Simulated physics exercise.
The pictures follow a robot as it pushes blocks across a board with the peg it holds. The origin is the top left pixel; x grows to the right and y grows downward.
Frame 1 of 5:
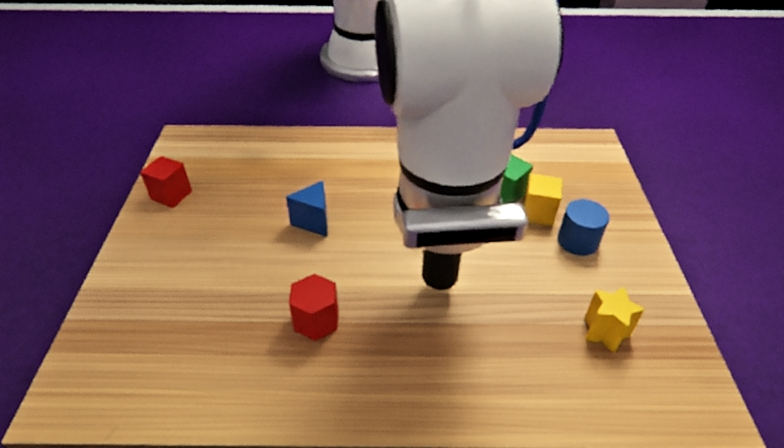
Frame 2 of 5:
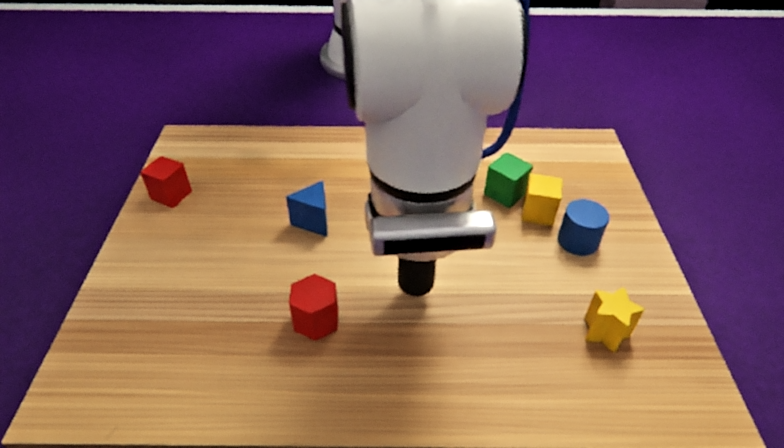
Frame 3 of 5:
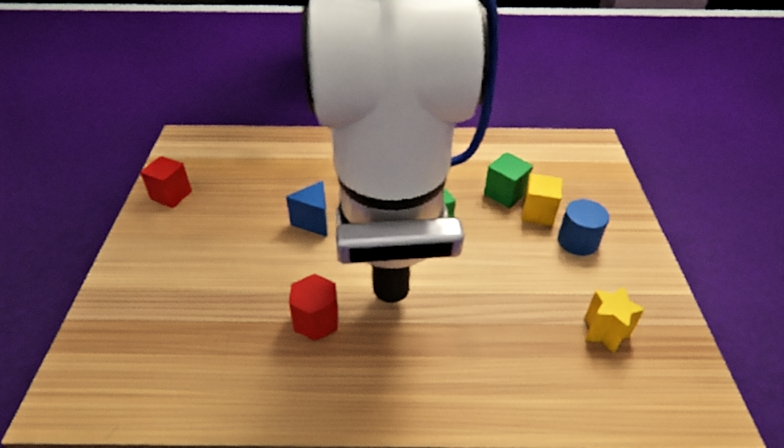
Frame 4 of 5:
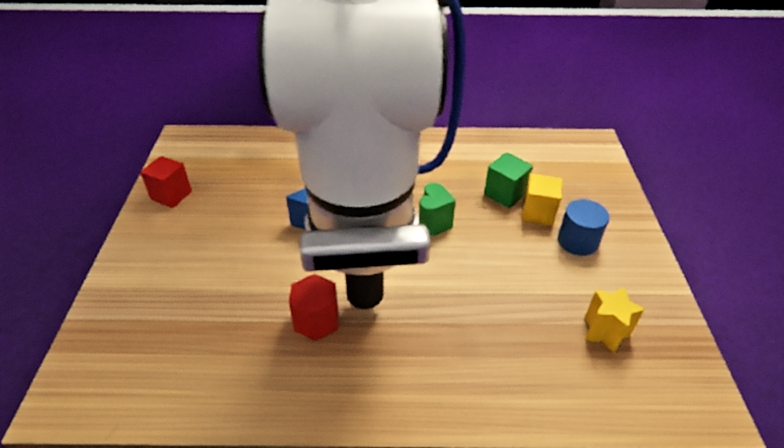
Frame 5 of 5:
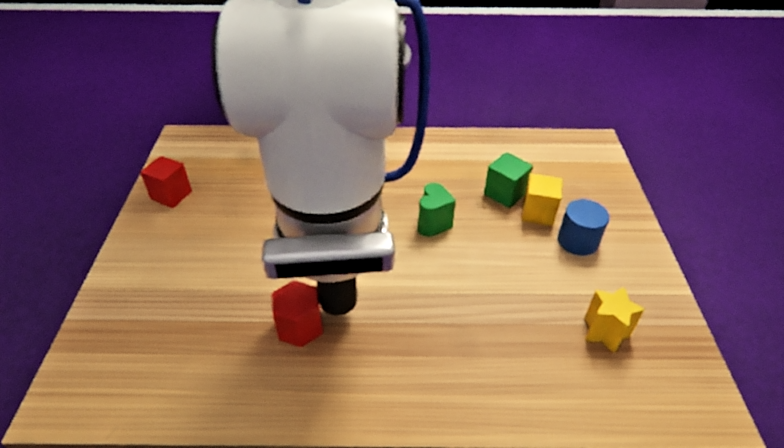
A robot arm's black peg moves left across the board and nudges the red hexagonal block left.
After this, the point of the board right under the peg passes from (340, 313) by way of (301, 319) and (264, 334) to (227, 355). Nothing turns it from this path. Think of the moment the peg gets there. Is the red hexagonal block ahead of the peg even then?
Yes, that is what happens.
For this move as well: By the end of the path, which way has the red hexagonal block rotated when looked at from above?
It twists against the clock when seen from above.
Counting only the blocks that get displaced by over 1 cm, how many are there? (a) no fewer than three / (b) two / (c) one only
I choose c.
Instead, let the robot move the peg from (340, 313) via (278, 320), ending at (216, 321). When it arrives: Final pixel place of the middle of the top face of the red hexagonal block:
Near (207, 332).
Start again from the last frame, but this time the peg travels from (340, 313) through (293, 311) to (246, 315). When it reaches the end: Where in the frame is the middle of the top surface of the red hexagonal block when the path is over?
It is at (223, 325).
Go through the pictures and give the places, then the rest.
Peg's lower end (440, 276); red hexagonal block (313, 293), in the first picture.
Peg (416, 282); blocks still, in the second picture.
Peg (391, 288); blocks still, in the third picture.
Peg (365, 294); blocks still, in the fourth picture.
Peg (339, 300); red hexagonal block (295, 299), in the fifth picture.
What follows on the original path. One third of the way, peg (299, 307); red hexagonal block (258, 314), turned 30° anticlockwise.
Two thirds of the way, peg (260, 321); red hexagonal block (219, 334), turned 45° anticlockwise.
At the end, peg (223, 343); red hexagonal block (178, 359), turned 50° anticlockwise.
